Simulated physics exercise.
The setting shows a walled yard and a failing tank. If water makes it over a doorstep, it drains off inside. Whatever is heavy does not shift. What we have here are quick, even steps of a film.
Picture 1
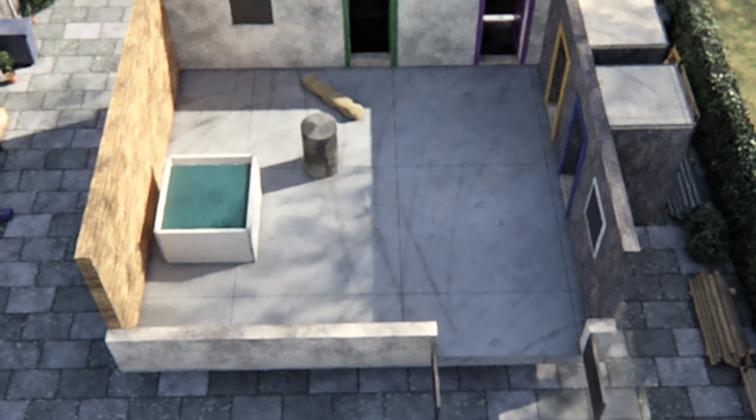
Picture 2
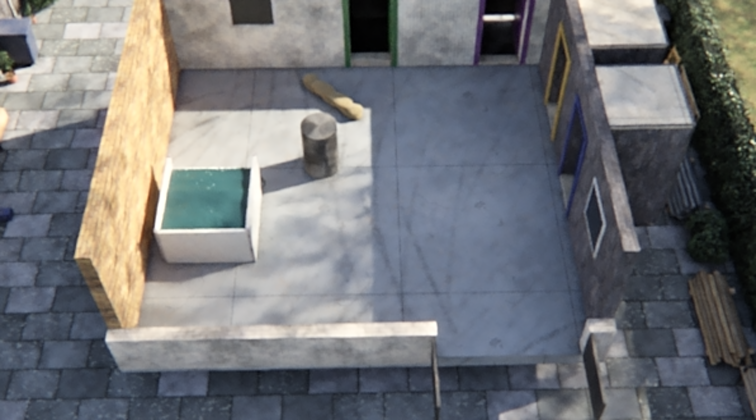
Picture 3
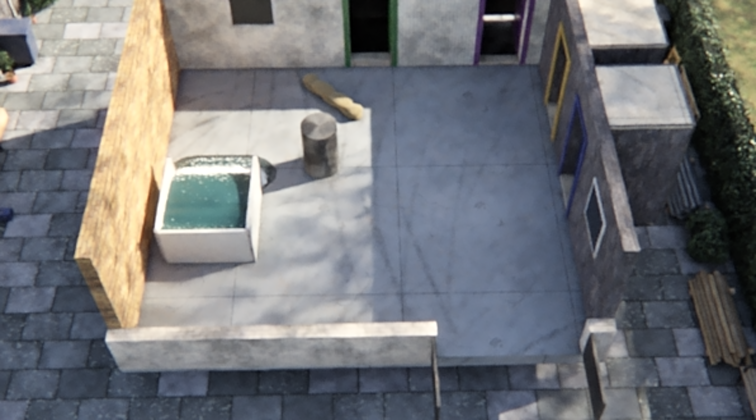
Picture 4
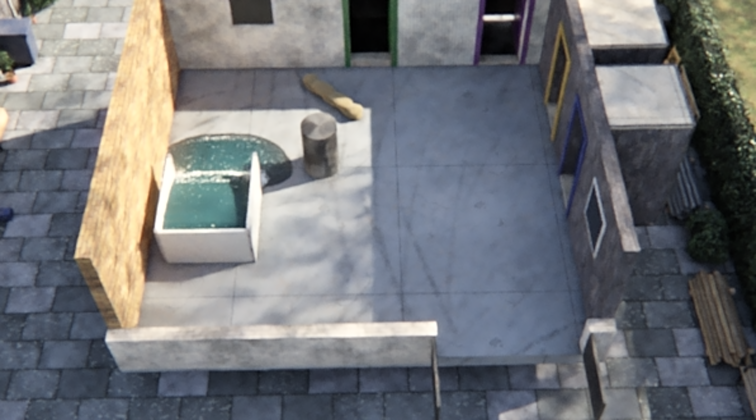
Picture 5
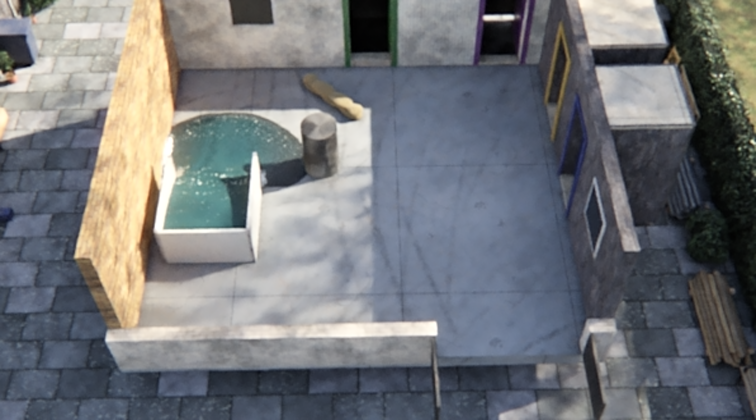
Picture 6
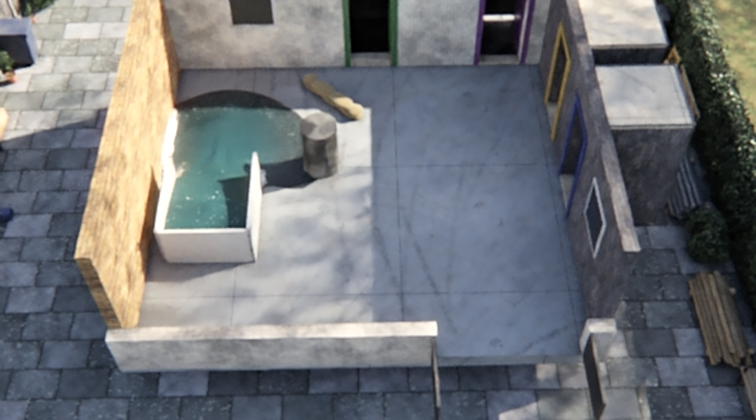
Water broke out through the far side of a square white tank in a walled yard, fanned across the grey floor along the wooden wall, and spread back around a dark round pillar.
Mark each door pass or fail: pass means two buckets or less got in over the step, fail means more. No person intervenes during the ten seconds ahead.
Green door - pass, purple door - pass, blue door - pass, yellow door - pass.
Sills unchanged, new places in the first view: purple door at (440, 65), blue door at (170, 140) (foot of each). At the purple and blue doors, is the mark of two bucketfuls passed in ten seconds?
Note - purple door undershoots, blue door overshoots.
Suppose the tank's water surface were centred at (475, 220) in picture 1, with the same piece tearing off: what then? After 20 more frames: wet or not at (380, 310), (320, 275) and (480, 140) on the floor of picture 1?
In the order asked: Not reached, not reached, reached by the flood.
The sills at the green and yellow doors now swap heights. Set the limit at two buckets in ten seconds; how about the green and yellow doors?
Result - green door doesn't reach it, yellow door doesn't reach it.
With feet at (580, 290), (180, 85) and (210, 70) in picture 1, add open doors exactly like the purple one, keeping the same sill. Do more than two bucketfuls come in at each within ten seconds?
Same order as asked - stays within the limit, exceeds the limit and exceeds the limit.
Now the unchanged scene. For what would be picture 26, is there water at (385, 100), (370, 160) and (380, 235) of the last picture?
In that order the points end up soaked, soaked and high and dry.
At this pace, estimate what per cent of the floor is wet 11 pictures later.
I'd estimate some 25 per cent.
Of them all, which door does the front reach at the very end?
Answer - the blue door.
A moment on, water covers 20 % of the floor; the green door not reached, the purple door not reached, the blue door not reached, the yellow door not reached.
Next, water covers 25 % of the floor; the green door wet at the sill, nothing in, the purple door not reached, the blue door not reached, the yellow door not reached.
Then, water covers 40 % of the floor; the green door wet at the sill, nothing in, the purple door wet at the sill, nothing in, the blue door not reached, the yellow door not reached.
Later, water covers 75 % of the floor; the green door wet at the sill, nothing in, the purple door wet at the sill, nothing in, the blue door wet at the sill, nothing in, the yellow door under two buckets in.
In the end, water covers 95 % of the floor; the green door wet at the sill, nothing in, the purple door under two buckets in, the blue door under two buckets in, the yellow door under two buckets in.
